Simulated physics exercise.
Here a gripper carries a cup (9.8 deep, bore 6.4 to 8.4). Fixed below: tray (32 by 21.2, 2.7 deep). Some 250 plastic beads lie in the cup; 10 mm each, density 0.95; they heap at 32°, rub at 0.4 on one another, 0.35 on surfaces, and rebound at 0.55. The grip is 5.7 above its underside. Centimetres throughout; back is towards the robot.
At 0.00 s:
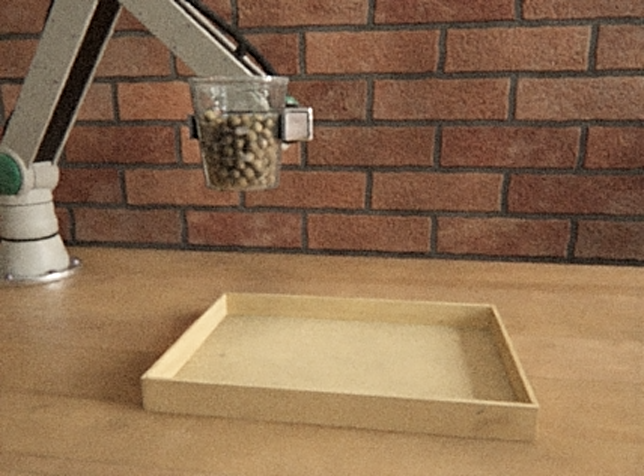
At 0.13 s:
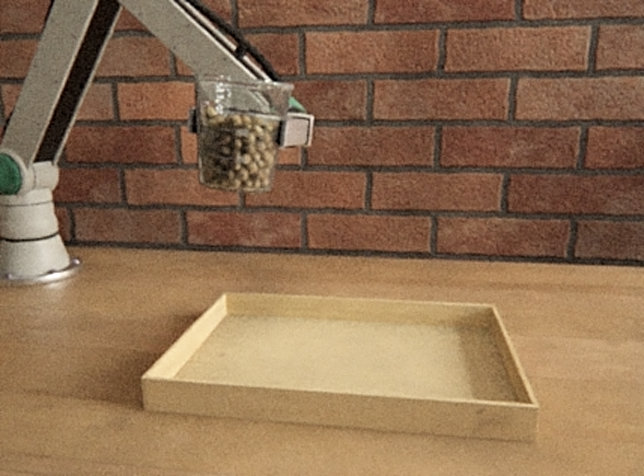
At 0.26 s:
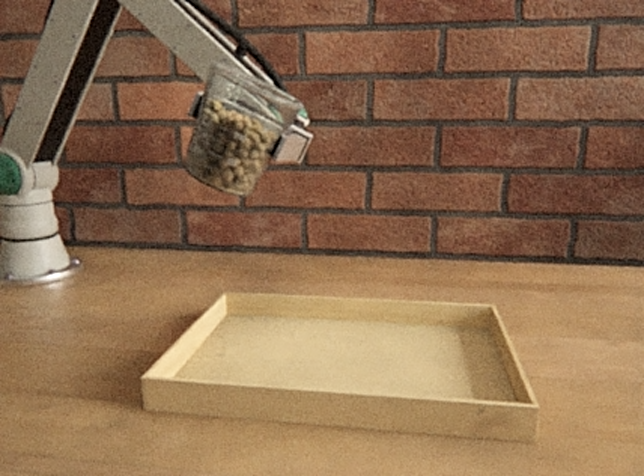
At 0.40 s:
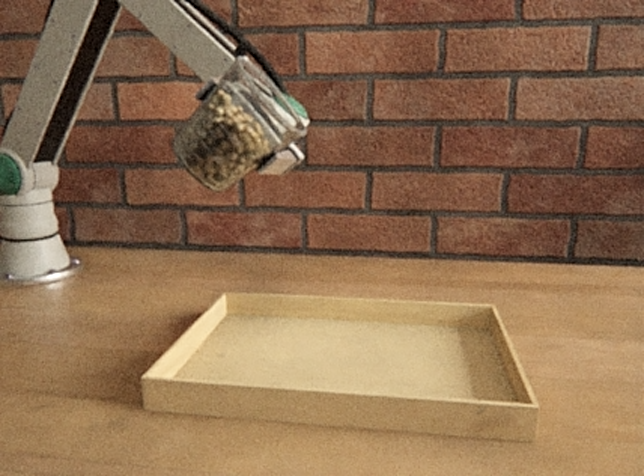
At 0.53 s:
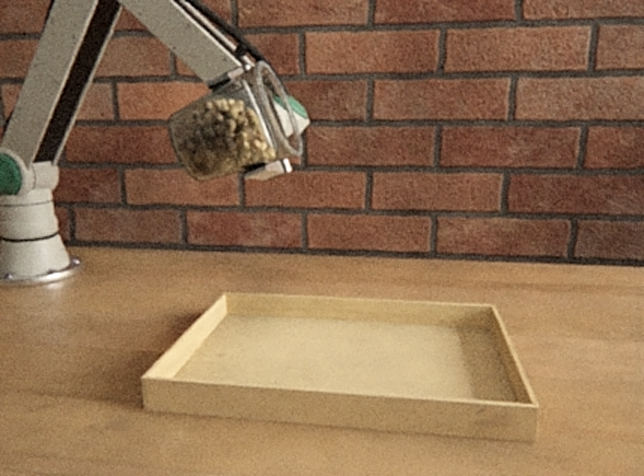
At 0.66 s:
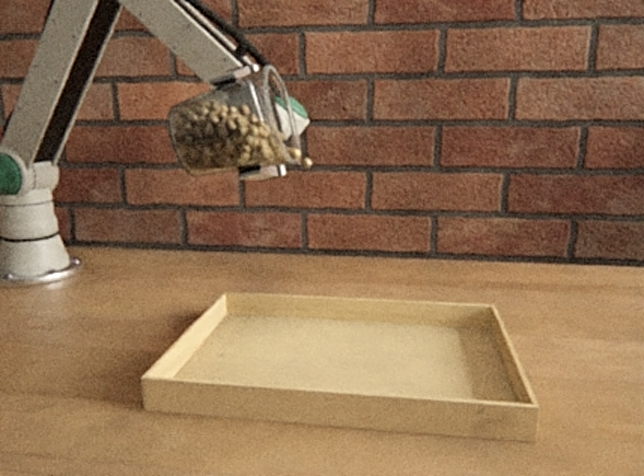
Above a shallow tray on a table, a robot arm steadily tips a clear cup of beads toward the right.
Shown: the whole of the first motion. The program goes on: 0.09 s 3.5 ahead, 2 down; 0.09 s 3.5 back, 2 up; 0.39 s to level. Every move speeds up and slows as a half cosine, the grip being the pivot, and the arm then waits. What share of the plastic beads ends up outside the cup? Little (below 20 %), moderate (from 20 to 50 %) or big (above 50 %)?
Share outside the cup: Moderate (from 20 to 50 %).
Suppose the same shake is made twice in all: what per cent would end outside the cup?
Then about 45 per cent.
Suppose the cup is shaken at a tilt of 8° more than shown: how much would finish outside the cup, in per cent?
In that case some 55 per cent.
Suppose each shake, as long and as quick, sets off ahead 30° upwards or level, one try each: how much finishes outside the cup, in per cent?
About 80 and 60 per cent.
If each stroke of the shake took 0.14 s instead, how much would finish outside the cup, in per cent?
It would be near 20 per cent.
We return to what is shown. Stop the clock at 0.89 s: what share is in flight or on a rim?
Some 24 per cent.
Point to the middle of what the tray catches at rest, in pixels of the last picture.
At about (410, 364).
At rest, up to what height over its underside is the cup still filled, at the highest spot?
About 6.5 cm.
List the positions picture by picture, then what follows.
Cup middle at (240, 135), level; upper third of the load around (241, 127), from x 205 to 275, top at y 115; 251 in the cup, in the first picture.
Cup middle at (239, 135), tilted 7° forward; upper third of the load around (236, 127), from x 205 to 275, top at y 110, in the second picture.
Cup middle at (237, 134), tilted 26° forward; upper third of the load around (231, 126), from x 195 to 275, top at y 105, in the third picture.
Cup middle at (234, 132), tilted 50° forward; upper third of the load around (224, 122), from x 185 to 265, top at y 95, in the fourth picture.
Cup middle at (233, 130), tilted 69° forward; upper third of the load around (224, 118), from x 180 to 275, top at y 100, in the fifth picture.
Cup middle at (232, 129), tilted 76° forward; upper third of the load around (215, 120), from x 180 to 305, top at y 105; 250 in the cup, 1 in flight or on a rim, in the sixth picture.
By 0.89 s, tilted 73° forward, highest piece 24 above the table; 188 in the cup, 2 in the tray, 61 in flight or on a rim.
By 1.12 s, tilted 15° forward, highest piece 27 above the table; 168 in the cup, 76 in the tray, 7 in flight or on a rim.
By 1.43 s, level, highest piece 25 above the table; 168 in the cup, 76 in the tray, 7 on the table or floor.
By 2.48 s, level, highest piece 25 above the table; 168 in the cup, 76 in the tray, 7 on the table or floor.
Final count, 168 in the cup, 76 in the tray, 7 on the table or floor. That is 33 % outside the cup.
